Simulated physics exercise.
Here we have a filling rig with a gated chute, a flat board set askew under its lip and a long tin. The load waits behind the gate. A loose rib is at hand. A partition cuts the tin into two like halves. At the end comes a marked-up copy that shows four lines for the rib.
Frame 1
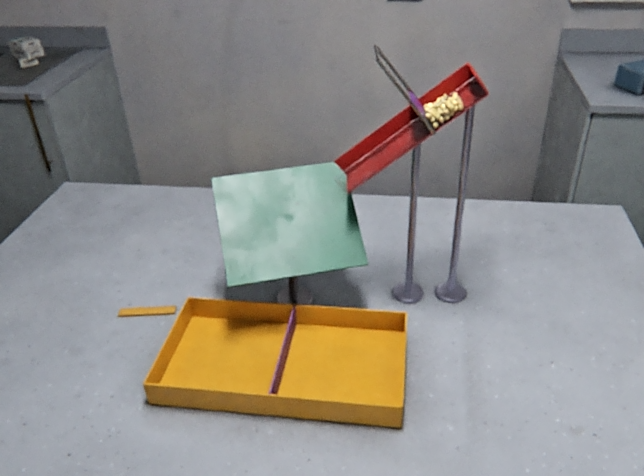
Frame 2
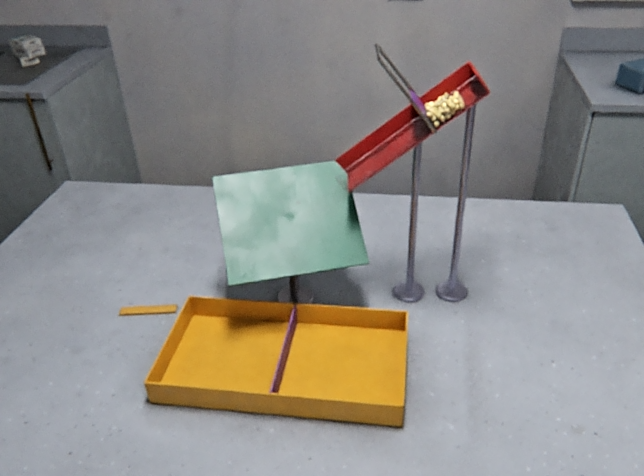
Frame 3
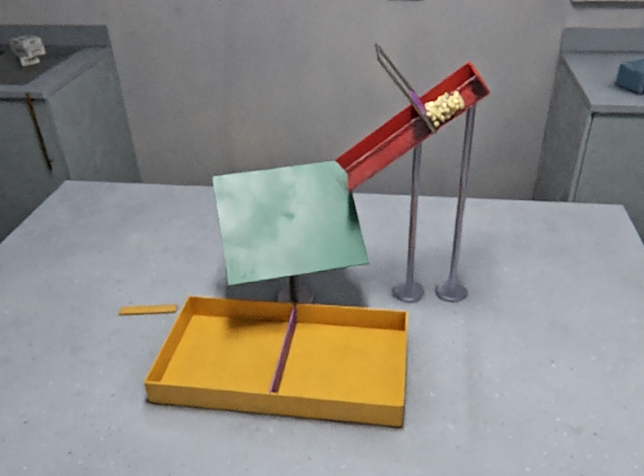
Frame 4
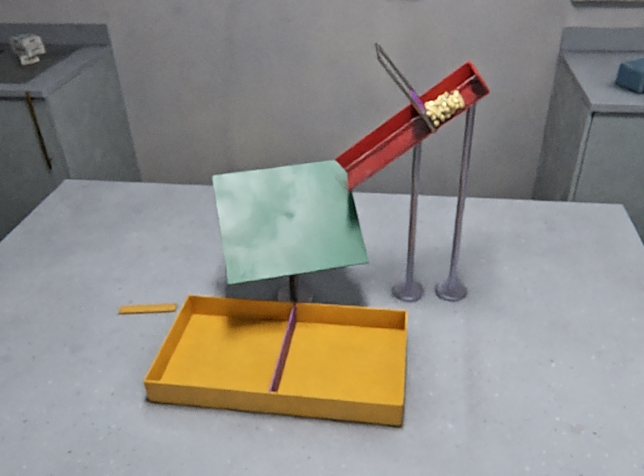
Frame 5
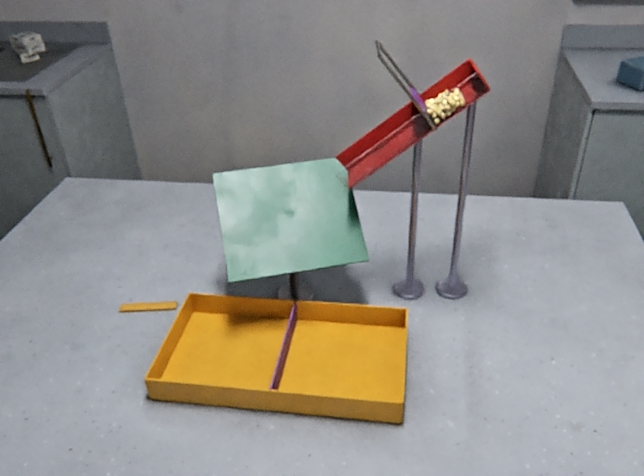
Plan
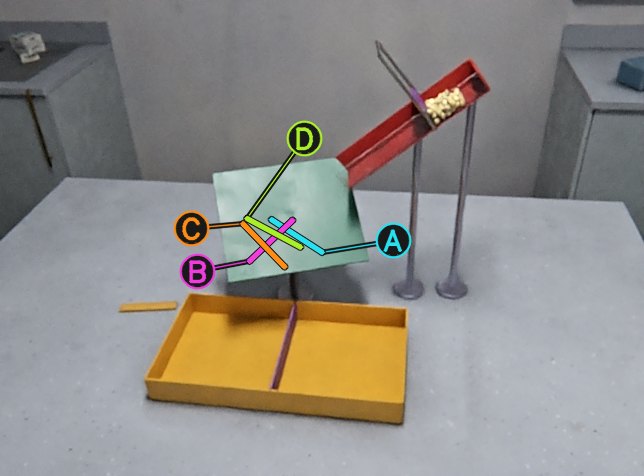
In a plain grey room with counters at either side, a pale table is seen from the front and slightly above. A red chute on two grey posts slopes down leftward, holding pale beans behind a gate near its upper end, above a tilted pale green board, a yellow tin split by a purple partition, and a loose yellow strip at left. Nothing visibly moves except a very slight shift of the view.
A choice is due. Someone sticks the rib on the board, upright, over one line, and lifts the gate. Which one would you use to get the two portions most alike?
It is B.
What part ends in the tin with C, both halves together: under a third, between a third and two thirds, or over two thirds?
Line C gives over two thirds.
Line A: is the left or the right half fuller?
The right half.
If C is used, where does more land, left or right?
More lands on the right.
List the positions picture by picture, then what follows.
Load behind the gate (439, 110), soya beans; lip of the chute (347, 184), sloping fairly steeply, in the first frame.
Middle of the board (290, 219), tilted fairly steeply; middle of its low edge (300, 274); of its high edge (280, 168), in the second frame.
Front corners of the tin (145, 382) and (403, 406); front end of its middle wall (270, 393); gate still shut (416, 101), in the third frame.
Middle of the load (440, 108); lip (348, 182), in the fourth frame.
Middle of the load (441, 106); lip (348, 180), in the fifth frame.
On the marked copy, line A from (271, 219) to (322, 252); line B from (292, 220) to (249, 261); line C from (242, 223) to (284, 266); line D from (246, 218) to (300, 247).
With A, of what is caught, about a tenth in the left half, almost all in the right.
With B, of what is caught, roughly half in the left half, roughly half in the right.
With C, of what is caught, about a tenth in the left half, almost all in the right.
With D, of what is caught, about a tenth in the left half, almost all in the right.
